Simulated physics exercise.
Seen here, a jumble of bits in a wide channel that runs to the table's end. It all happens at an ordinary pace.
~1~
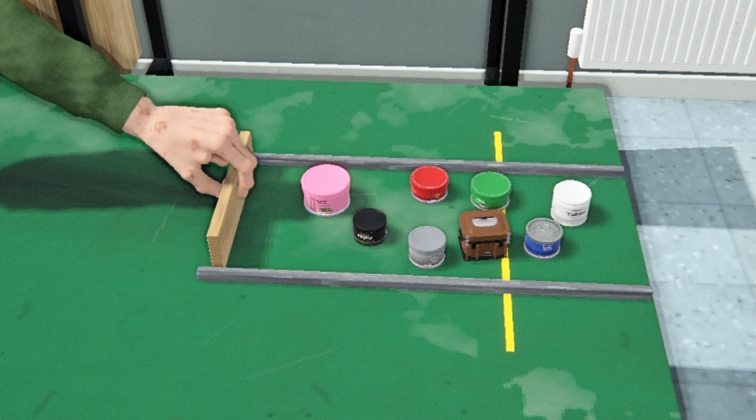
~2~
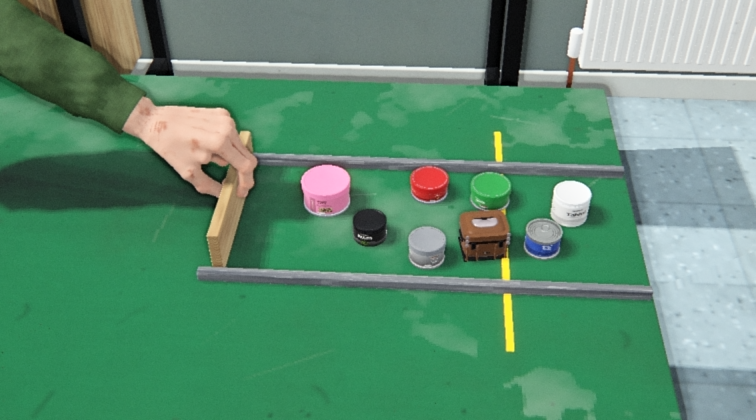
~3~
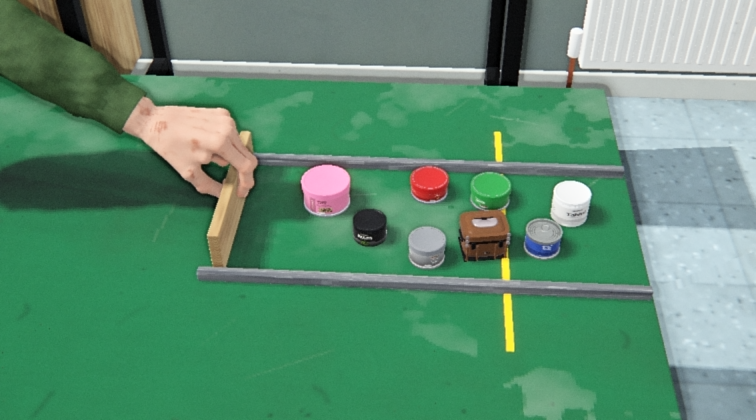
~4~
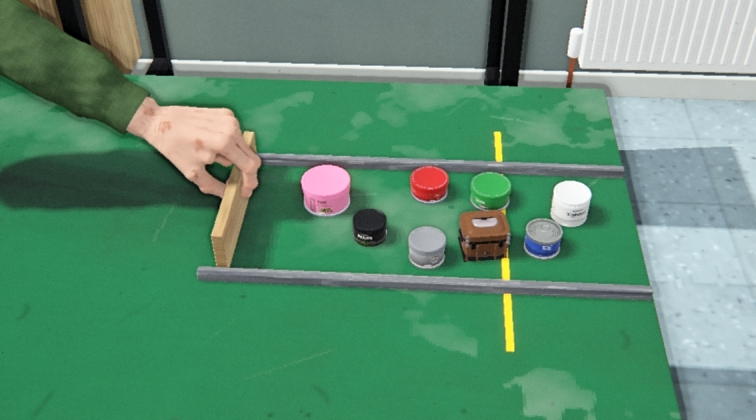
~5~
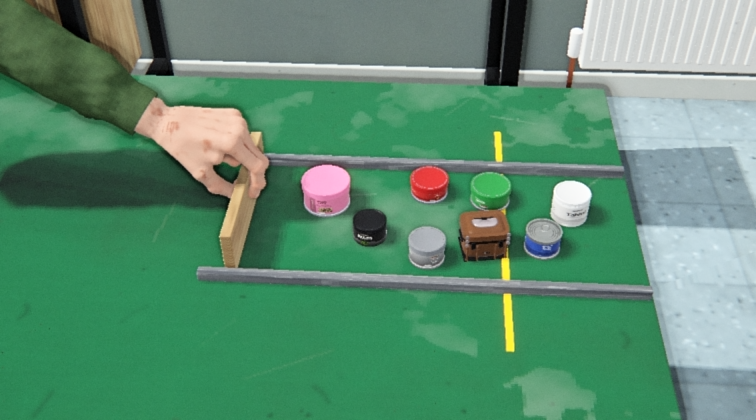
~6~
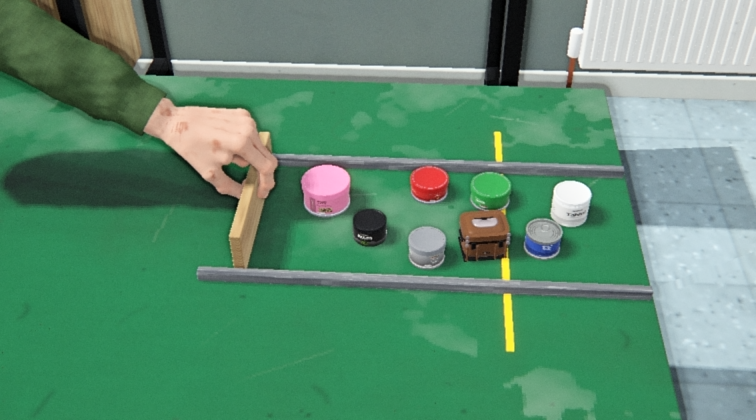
On a green tabletop, a hand holding a wooden board still, then sliding it slightly right toward motionless tubs and a brown case.
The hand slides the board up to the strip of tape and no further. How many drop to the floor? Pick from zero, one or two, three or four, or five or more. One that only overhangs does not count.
The number that fall off is zero.
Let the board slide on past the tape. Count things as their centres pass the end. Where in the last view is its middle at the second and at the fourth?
Near (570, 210) and (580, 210).
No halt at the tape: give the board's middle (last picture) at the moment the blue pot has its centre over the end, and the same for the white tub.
For the blue pot at (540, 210), for the white tub at (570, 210).
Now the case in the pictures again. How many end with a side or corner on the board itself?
4 of them.
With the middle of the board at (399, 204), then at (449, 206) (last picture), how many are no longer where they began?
By then 3, and 7.
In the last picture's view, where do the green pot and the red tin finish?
First (559, 190), then (519, 179).
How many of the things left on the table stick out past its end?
Overhanging: 0.
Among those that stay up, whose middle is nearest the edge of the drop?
That is the blue pot.
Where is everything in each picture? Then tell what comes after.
In the first frame, white tub (571, 204); blue pot (543, 239); green pot (490, 192); board (233, 198); tape (503, 226).
In the second frame, blue pot (543, 239); grey tin (427, 248).
In the third frame, green pot (490, 192); pink tin (326, 191).
In the fourth frame, white tub (571, 204); brown case (483, 235).
In the fifth frame, blue pot (543, 239); board (244, 198).
In the sixth frame, white tub (571, 204); blue pot (543, 239); green pot (490, 192); board (253, 198); tape (503, 226).
A little later, none off yet; white tub at rest near (571, 204); blue pot at rest near (543, 239); green pot at rest near (490, 192).
When it is over, the number that fall off is zero.
